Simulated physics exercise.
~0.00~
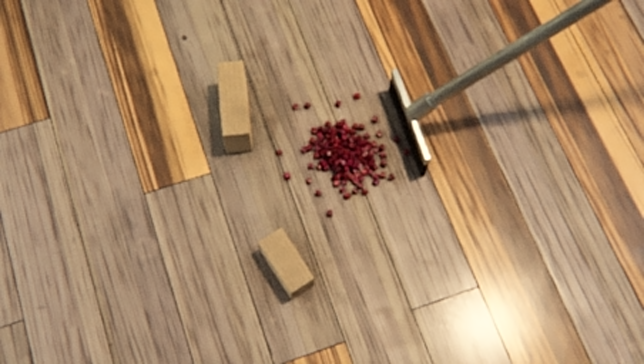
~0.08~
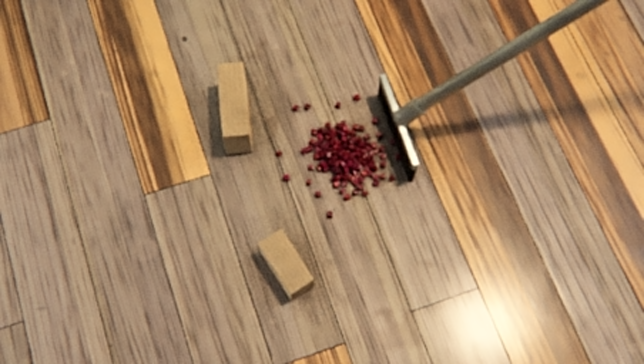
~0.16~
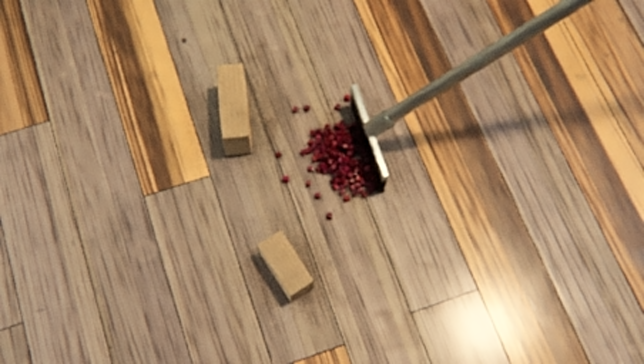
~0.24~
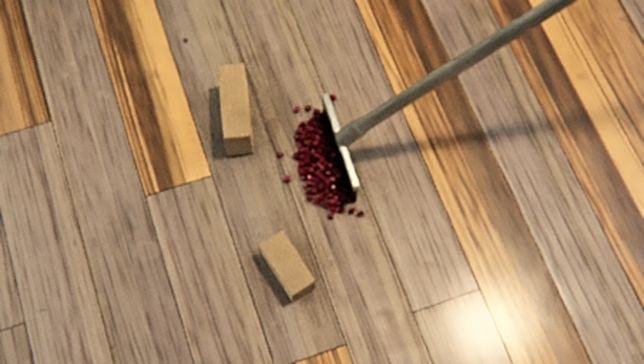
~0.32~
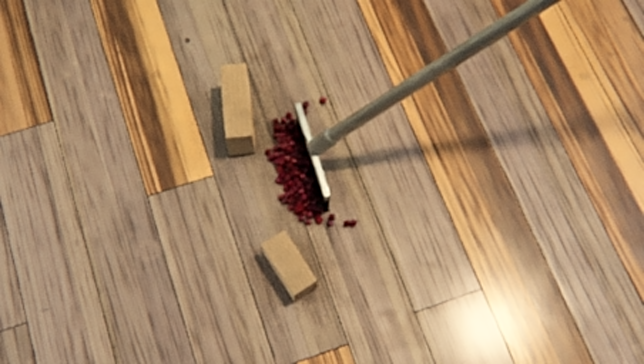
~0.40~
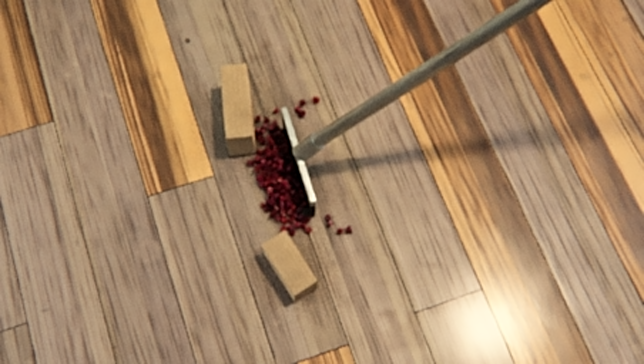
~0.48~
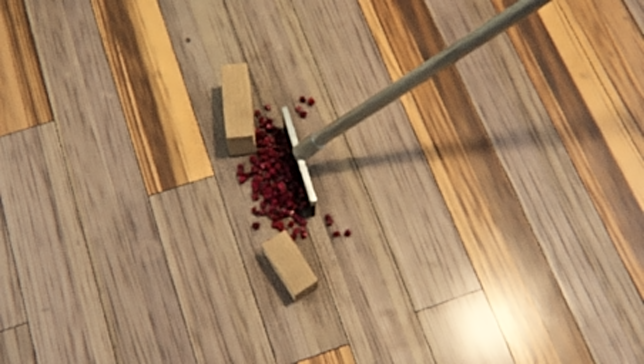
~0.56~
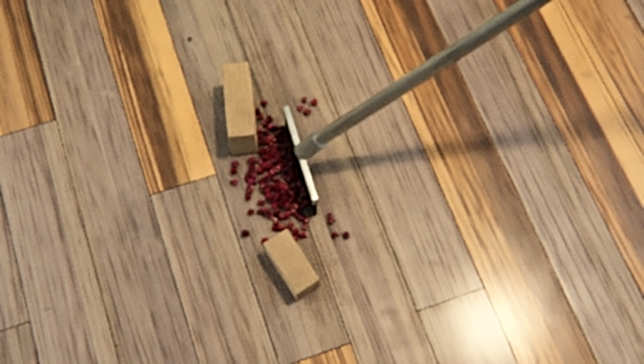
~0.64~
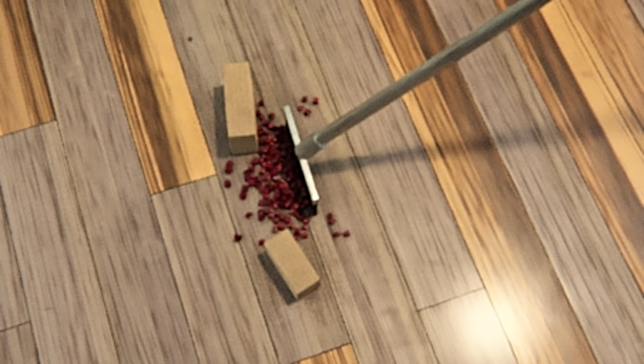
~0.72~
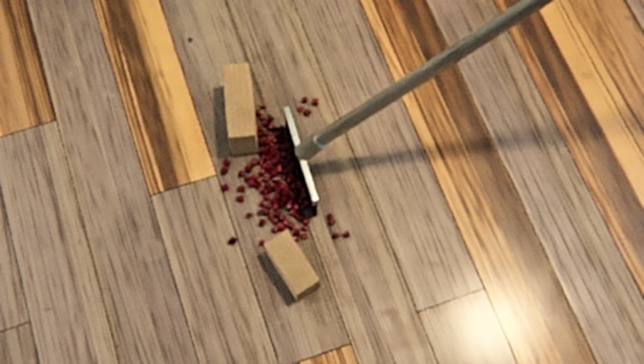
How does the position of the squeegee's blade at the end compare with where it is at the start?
At the start the blade is on the right of the red heap, well away from the two blocks. By the end it is further left and slightly lower, standing close to the gap between them.
